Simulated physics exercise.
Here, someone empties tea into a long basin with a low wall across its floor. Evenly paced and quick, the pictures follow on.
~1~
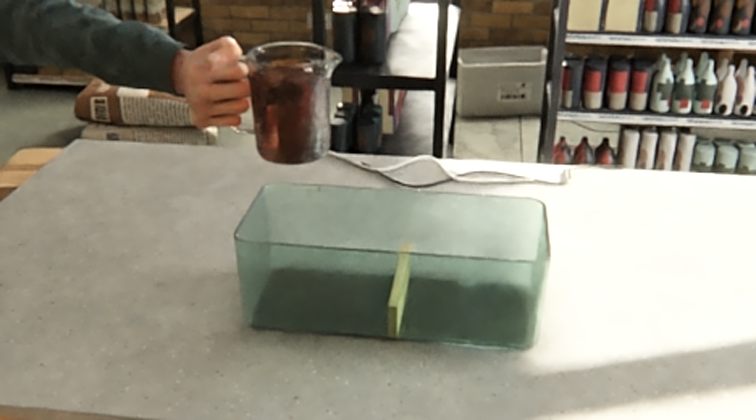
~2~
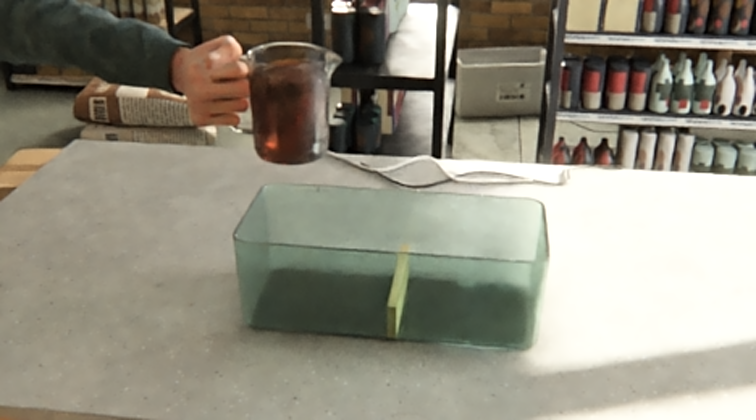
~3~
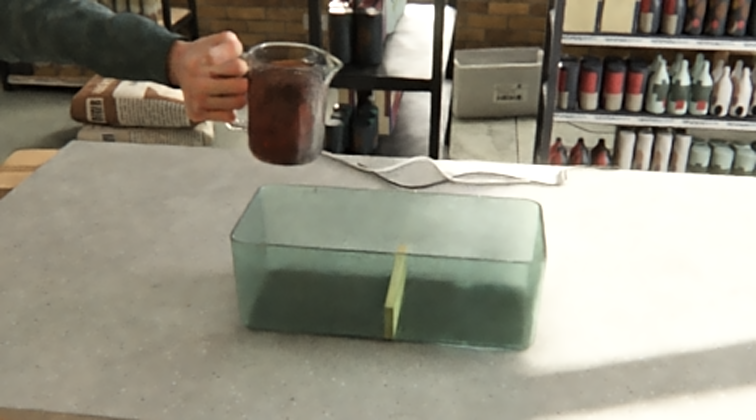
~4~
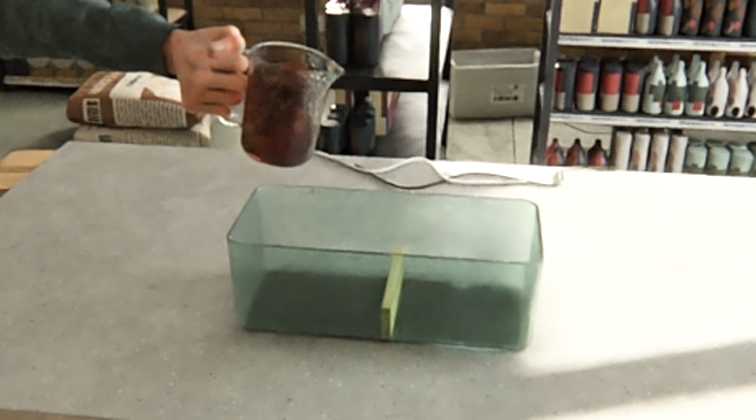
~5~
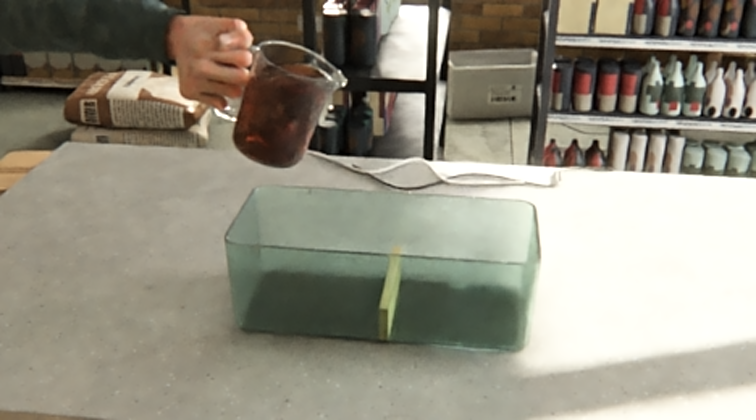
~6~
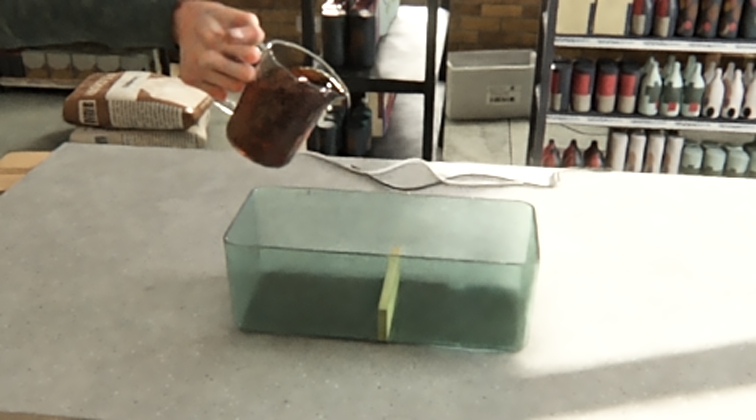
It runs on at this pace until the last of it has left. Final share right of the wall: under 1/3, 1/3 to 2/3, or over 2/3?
Over 2/3.
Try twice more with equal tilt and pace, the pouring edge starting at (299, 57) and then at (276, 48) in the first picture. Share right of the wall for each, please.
First try 5 %, second try 5 %.
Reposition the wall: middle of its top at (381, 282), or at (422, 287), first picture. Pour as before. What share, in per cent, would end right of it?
Around 90 per cent for the first, around 35 per cent for the second.
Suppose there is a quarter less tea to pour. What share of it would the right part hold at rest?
About 70 percent.
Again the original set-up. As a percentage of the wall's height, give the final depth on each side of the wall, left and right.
The left reads 10 in a hundred and the right 40 in a hundred.
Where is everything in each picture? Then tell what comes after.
The first frame shows tilt 0°; pouring edge (342, 58); surface from (254, 66) to (330, 70); the long basin's rim runs from (249, 211) to (548, 230); the wall's top is at (400, 274).
The second frame shows tilt 1°; pouring edge (342, 60); surface from (254, 67) to (329, 71).
The third frame shows tilt 6°; pouring edge (343, 65); surface from (254, 66) to (328, 73).
The fourth frame shows tilt 12°; pouring edge (344, 72); surface from (253, 67) to (329, 76).
The fifth frame shows tilt 21°; pouring edge (347, 83); surface from (251, 81) to (335, 79).
The sixth frame shows tilt 31°; pouring edge (349, 95); surface from (245, 93) to (343, 84).
A moment on, the jug is tipped on its side and 67 per cent is still to pour, 0 is left of the wall and 9 right of it.
Next, the jug is tipped on its side and 28 per cent is still to pour, 6 is left of the wall and 45 right of it.
Then the jug is tipped on its side and 10 per cent is still to pour, 6 is left of the wall and 77 right of it.
Later the jug is tipped on its side and 4 per cent is still to pour, 12 is left of the wall and 82 right of it.
At rest 17 per cent lies left of the wall, 83 right of it and 1 outside.
